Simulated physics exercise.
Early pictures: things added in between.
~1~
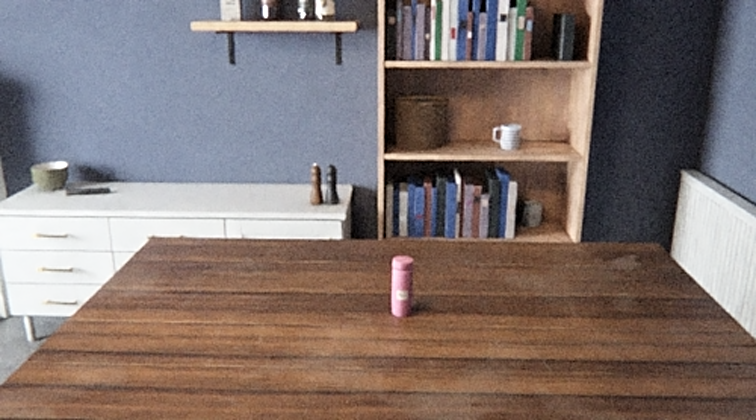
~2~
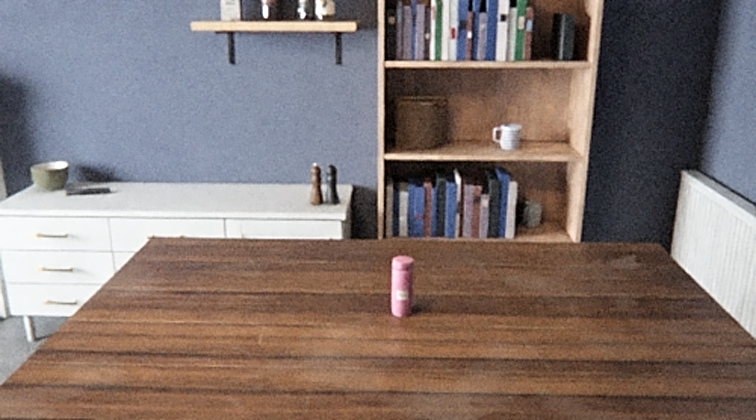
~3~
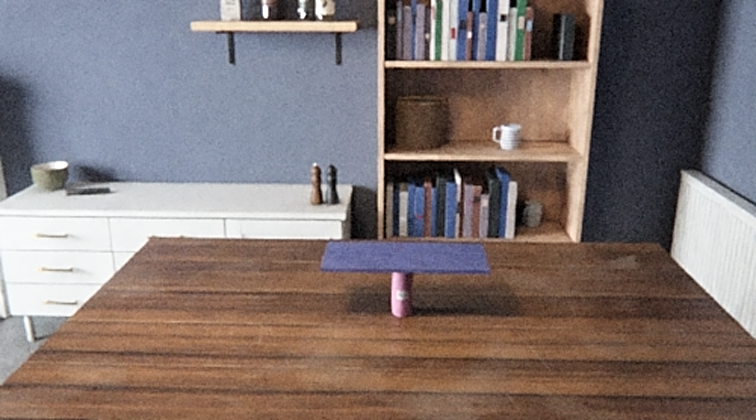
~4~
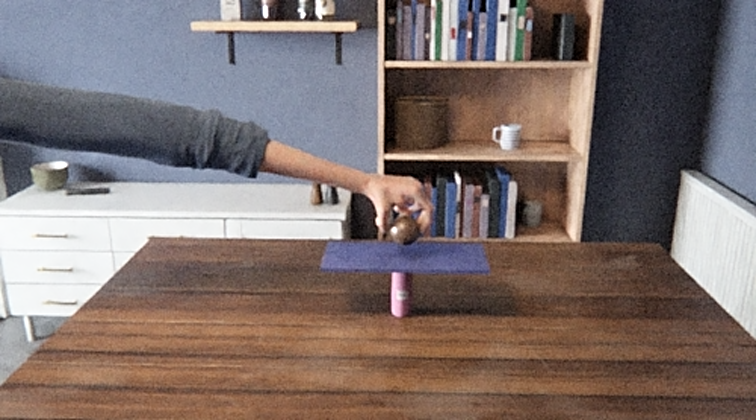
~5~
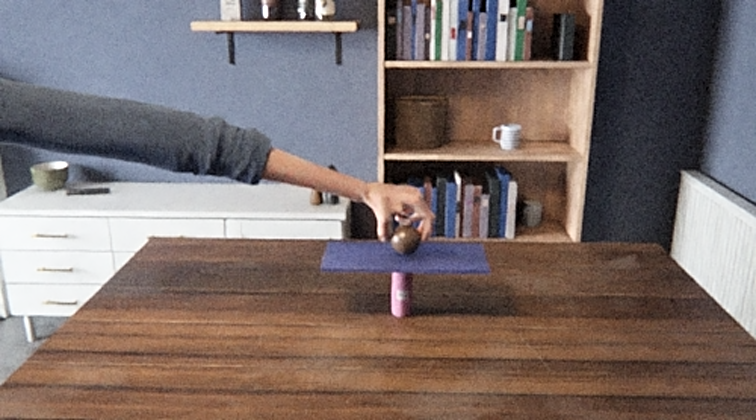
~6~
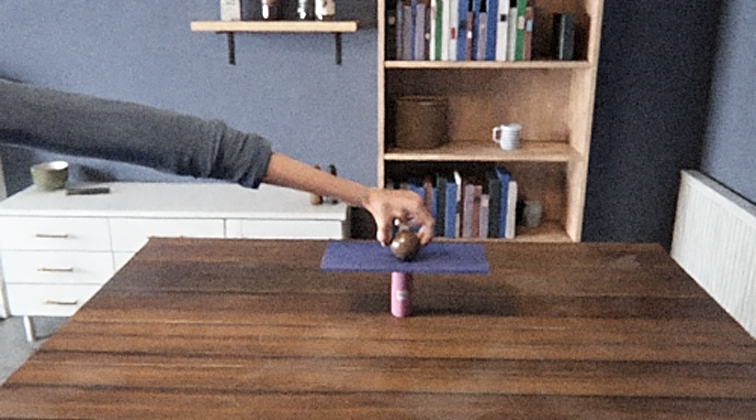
In a room with a bookcase and a white sideboard, a small pink shaker stands alone on a dark wooden table. A flat purple board then appears balanced across its top. A hand reaches in from the left holding a round brown object and lowers it slightly onto the middle of the board.
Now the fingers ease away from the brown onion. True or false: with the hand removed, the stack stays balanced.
True.
Then, 0.20 s later than the last frame, all is still.
Then, 0.50 s later than the last frame, brown onion resting near (406, 245).
When it is over, all 3 as before. End places, in pixels of the last picture, brown onion near (406, 245). The stack holds.
